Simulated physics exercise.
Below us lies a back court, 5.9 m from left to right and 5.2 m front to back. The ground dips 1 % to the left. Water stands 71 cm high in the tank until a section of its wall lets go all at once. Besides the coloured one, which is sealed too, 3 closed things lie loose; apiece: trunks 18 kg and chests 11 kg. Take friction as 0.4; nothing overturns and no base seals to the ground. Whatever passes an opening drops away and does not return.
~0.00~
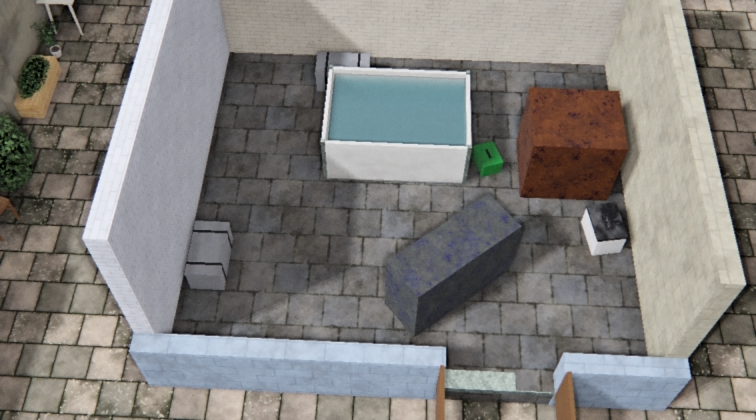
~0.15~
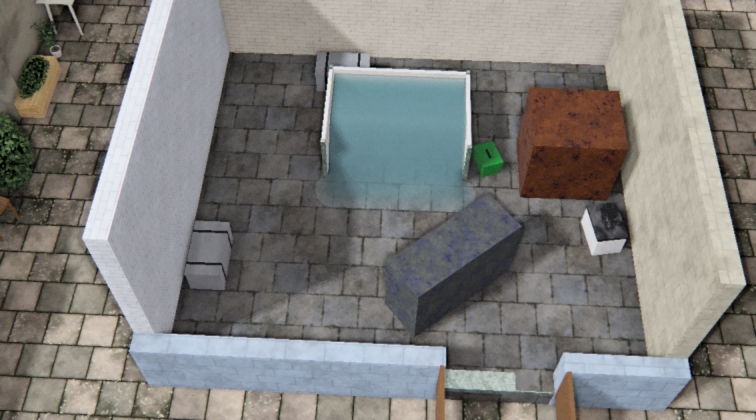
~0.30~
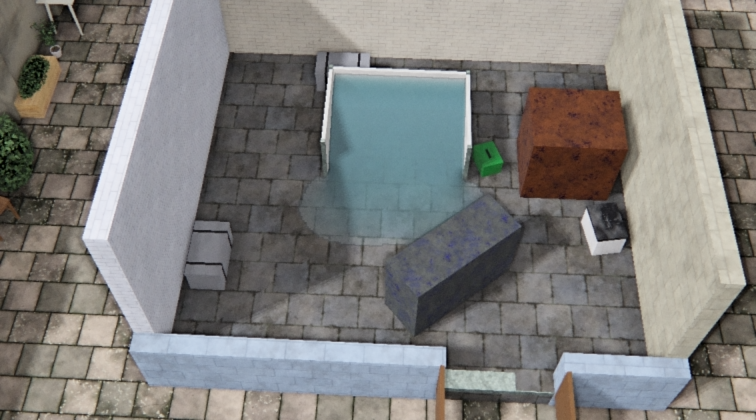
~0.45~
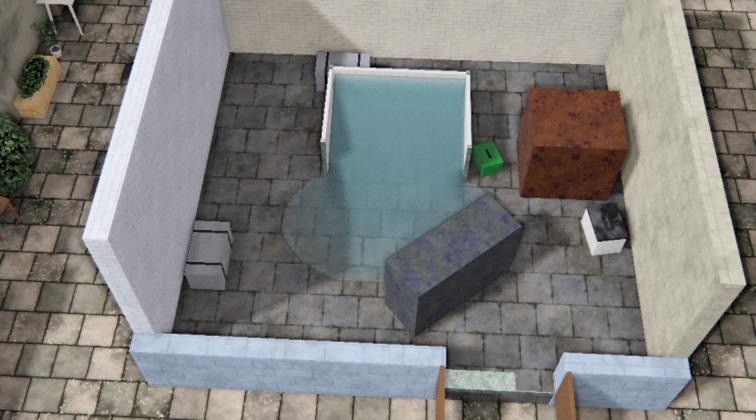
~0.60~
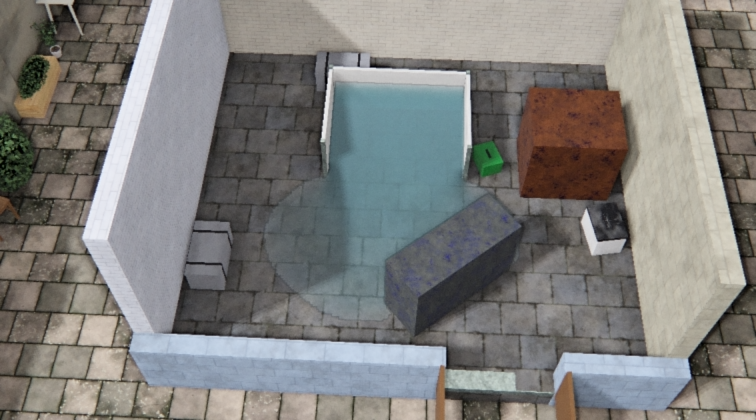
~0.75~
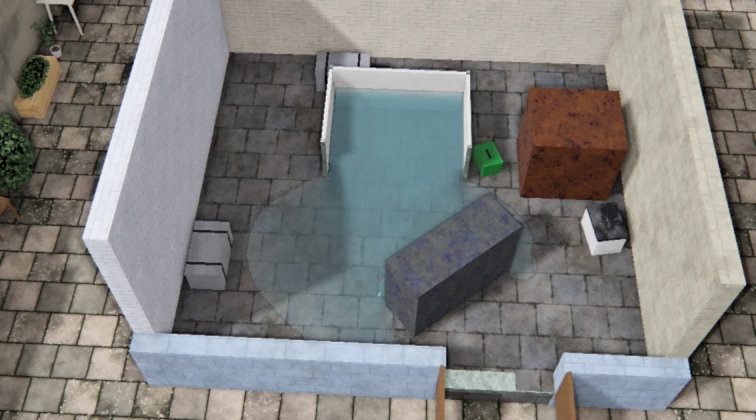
The clip opens on a walled, paved court with a full white tank, a small green tote, a rusty box and a long dark box. The tank's front side disappears and water spreads forward and leftward across the paving, then around the dark box toward the low blue wall, while the objects stay still.
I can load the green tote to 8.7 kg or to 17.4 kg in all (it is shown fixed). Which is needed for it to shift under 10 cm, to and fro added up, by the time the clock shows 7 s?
For it, the lower weight is enough.
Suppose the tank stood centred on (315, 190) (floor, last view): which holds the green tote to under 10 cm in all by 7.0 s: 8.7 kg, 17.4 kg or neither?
In that case only the larger load is enough.
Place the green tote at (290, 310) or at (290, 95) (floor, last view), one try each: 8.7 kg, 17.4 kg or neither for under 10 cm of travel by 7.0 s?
In turn: Neither holds; neither is enough.
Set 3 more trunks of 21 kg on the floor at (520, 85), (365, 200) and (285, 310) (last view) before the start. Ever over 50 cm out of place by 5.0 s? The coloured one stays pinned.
In turn: Under, past it, past it.
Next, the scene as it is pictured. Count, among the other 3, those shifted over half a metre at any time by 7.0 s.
That makes 2.
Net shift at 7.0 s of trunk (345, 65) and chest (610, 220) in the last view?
In turn: 200 cm, 30 cm.
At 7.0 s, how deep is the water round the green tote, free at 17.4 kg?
About 4 cm.
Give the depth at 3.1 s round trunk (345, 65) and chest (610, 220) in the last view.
About 0 and 8 cm.
After 1.4 s the green tote would be 0 cm from its start with 8.7 kg and 0 cm from its start with 17.4 kg; 0 cm of water round it then.
After 3.1 s the green tote would be 0 cm from its start with 8.7 kg and 0 cm from its start with 17.4 kg; 2 cm of water round it then.
After 4.9 s the green tote would be 0 cm from its start with 8.7 kg and 0 cm from its start with 17.4 kg; 2 cm of water round it then.
After 7.0 s the green tote would be 0 cm from its start with 8.7 kg and 0 cm from its start with 17.4 kg; 4 cm of water round it then.
